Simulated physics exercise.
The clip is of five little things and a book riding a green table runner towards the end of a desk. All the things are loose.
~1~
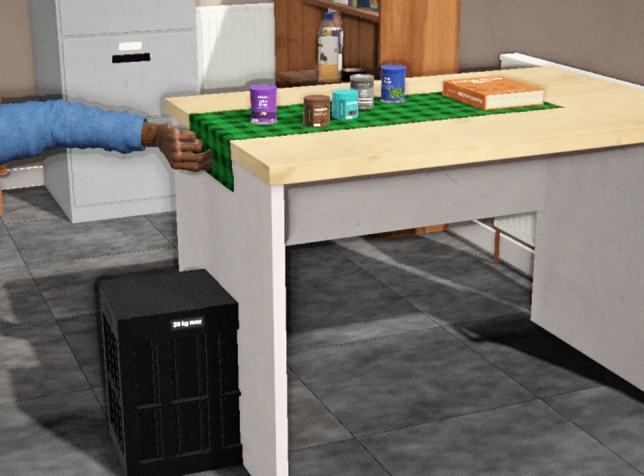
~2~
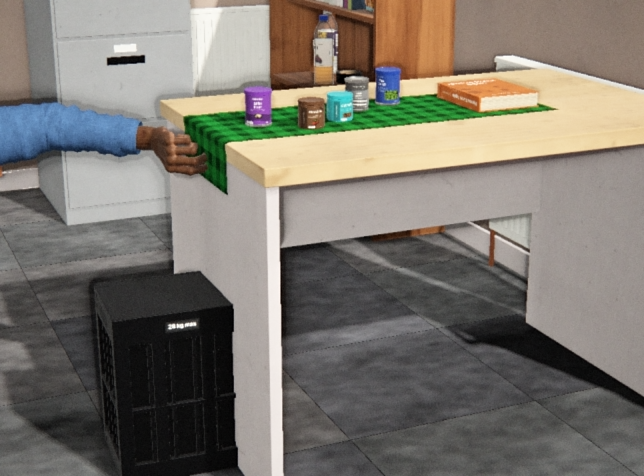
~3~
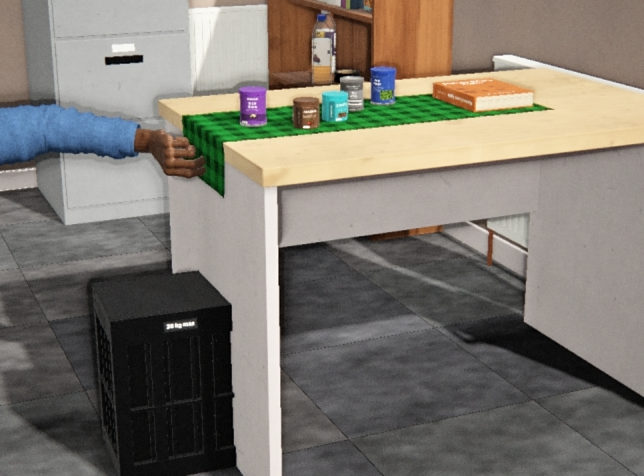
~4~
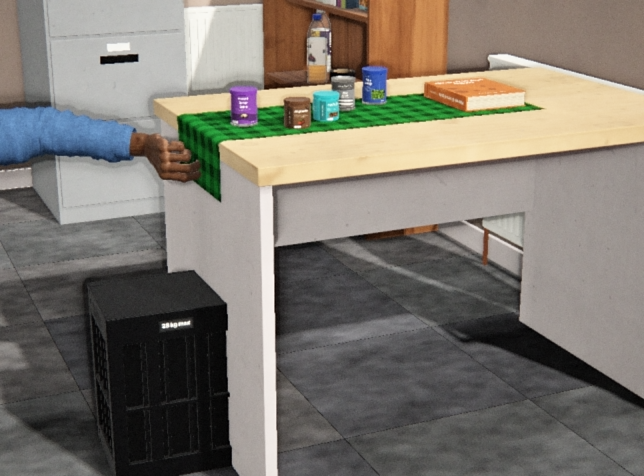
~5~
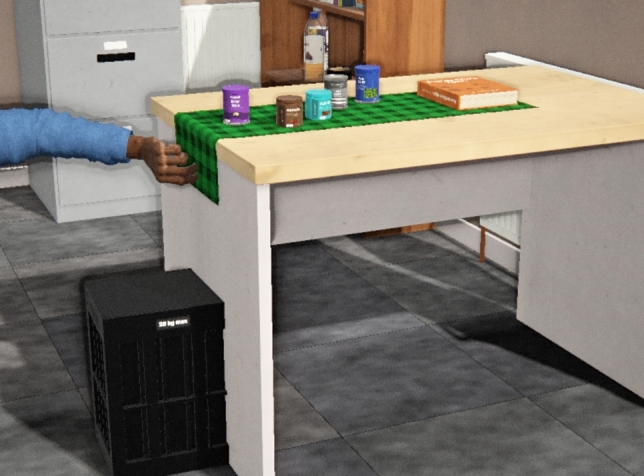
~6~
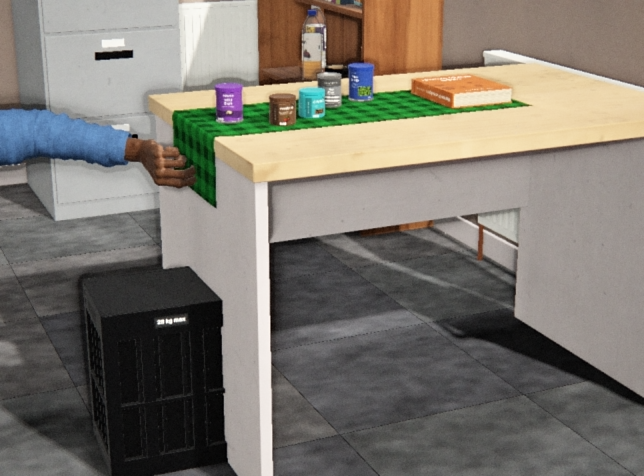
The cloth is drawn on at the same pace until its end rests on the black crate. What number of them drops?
The desk loses two.
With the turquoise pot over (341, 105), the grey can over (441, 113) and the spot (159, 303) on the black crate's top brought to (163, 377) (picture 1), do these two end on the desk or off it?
The turquoise pot goes over; the grey can survives.
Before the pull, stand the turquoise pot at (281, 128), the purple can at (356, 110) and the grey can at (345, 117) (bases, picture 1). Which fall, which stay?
The turquoise pot goes over, the purple can keeps its place on top, the grey can stays on.
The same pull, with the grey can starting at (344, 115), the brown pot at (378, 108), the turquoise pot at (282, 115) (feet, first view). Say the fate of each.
The grey can remains up, the brown pot stays on, the turquoise pot is carried off.
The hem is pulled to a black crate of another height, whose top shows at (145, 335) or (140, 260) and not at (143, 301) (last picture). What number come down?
The count: 3 and 1.
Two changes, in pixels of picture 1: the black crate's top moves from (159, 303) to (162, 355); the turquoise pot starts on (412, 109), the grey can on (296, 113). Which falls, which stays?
The turquoise pot does not fall, the grey can falls.
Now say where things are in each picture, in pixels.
Hem (234, 192); purple can (263, 87); brown pot (317, 97); turquoise pot (345, 91); grey can (362, 77); blue can (393, 67); top of the crate (159, 303), in the first frame.
Hem (228, 195); purple can (258, 89), in the second frame.
Hem (224, 198); brown pot (306, 99), in the third frame.
Hem (221, 202); turquoise pot (326, 93); top of the crate (148, 305), in the fourth frame.
Hem (219, 205); grey can (336, 77), in the fifth frame.
Hem (217, 208); purple can (228, 86); brown pot (282, 96); turquoise pot (311, 90); grey can (330, 75); blue can (361, 65), in the sixth frame.
A little later, hem near (194, 218); all still up.
Next, hem near (194, 258); purple can gone.
Later still, hem on the crate; purple can and brown pot gone.
When it is over, hem on the crate; purple can and brown pot gone. The count of fallen things is two.
